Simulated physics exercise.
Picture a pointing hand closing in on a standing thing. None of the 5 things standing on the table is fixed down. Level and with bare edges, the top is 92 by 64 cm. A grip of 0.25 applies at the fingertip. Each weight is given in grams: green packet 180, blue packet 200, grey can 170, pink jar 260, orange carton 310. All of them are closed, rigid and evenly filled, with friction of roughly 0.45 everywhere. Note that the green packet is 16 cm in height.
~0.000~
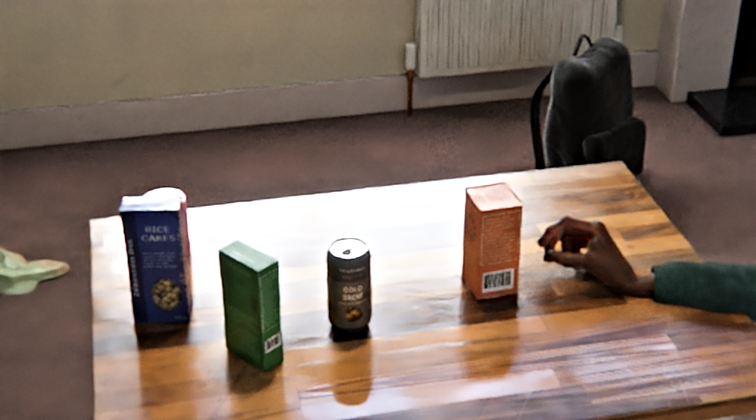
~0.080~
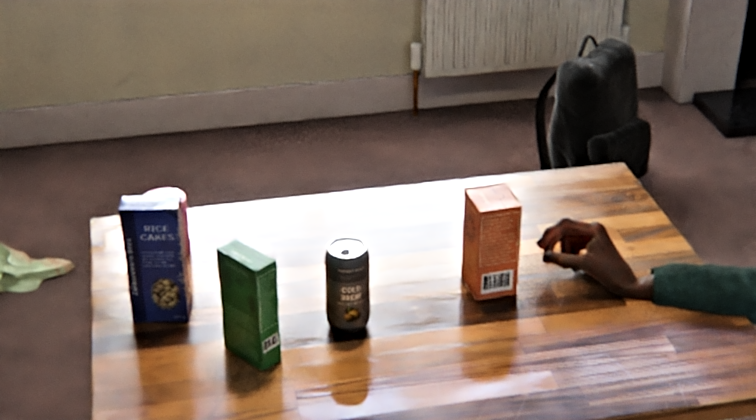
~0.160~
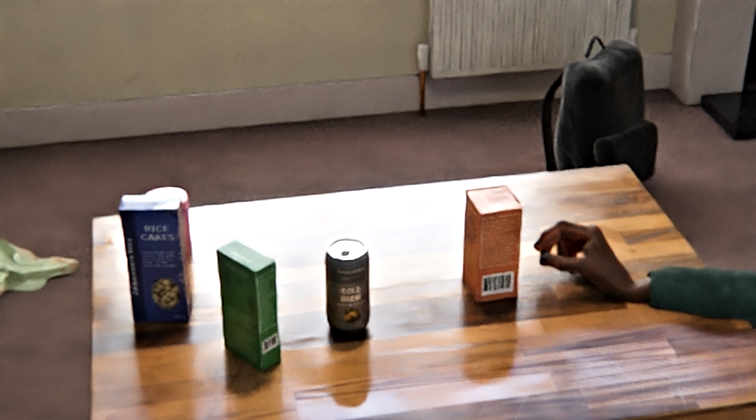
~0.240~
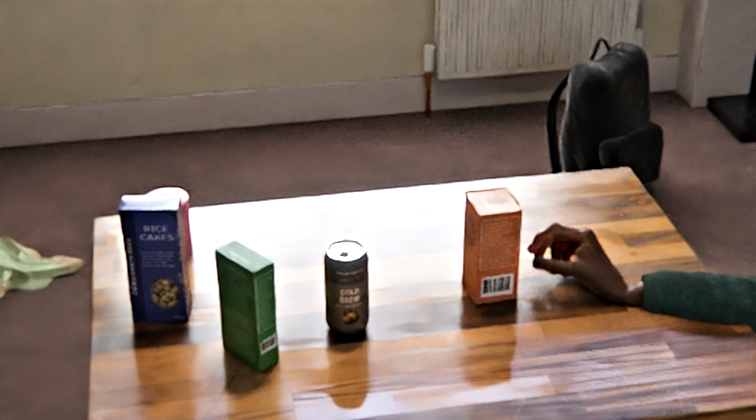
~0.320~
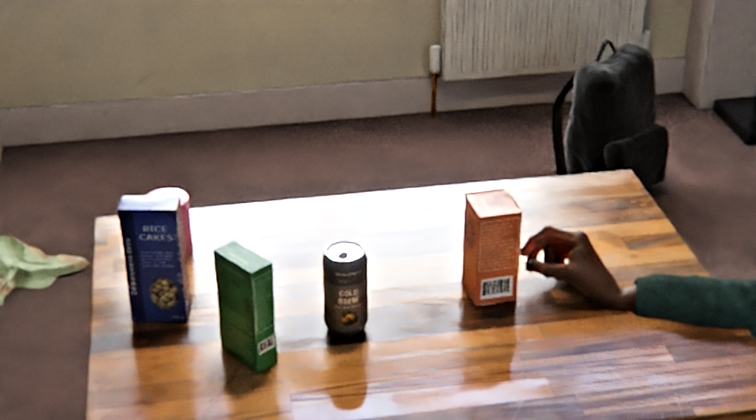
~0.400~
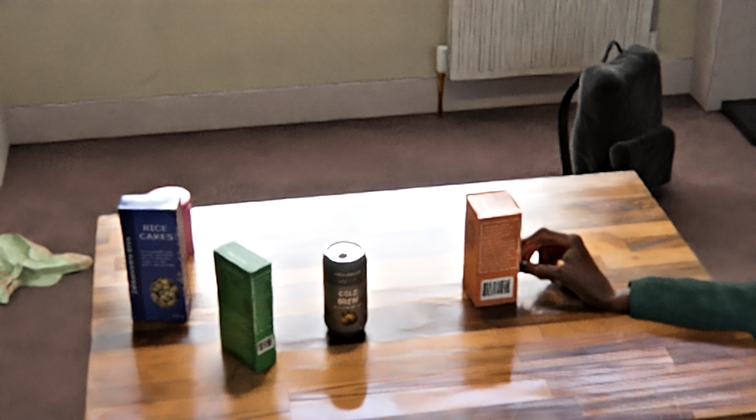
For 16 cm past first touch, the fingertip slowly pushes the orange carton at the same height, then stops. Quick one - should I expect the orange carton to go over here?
No, it will stay standing.
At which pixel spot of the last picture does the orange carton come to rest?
Near (385, 261).
After 0.90 s, hand has come 10 cm; orange carton moved 6 cm near (453, 252).
After 1.30 s, hand has come 16 cm; orange carton moved 11 cm near (418, 257).
In the end (2.3 s), not toppled but over 5 cm from the start, orange carton; the other 4 under 5 cm from the start. At the end, from the last picture's camera, orange carton near (385, 261).
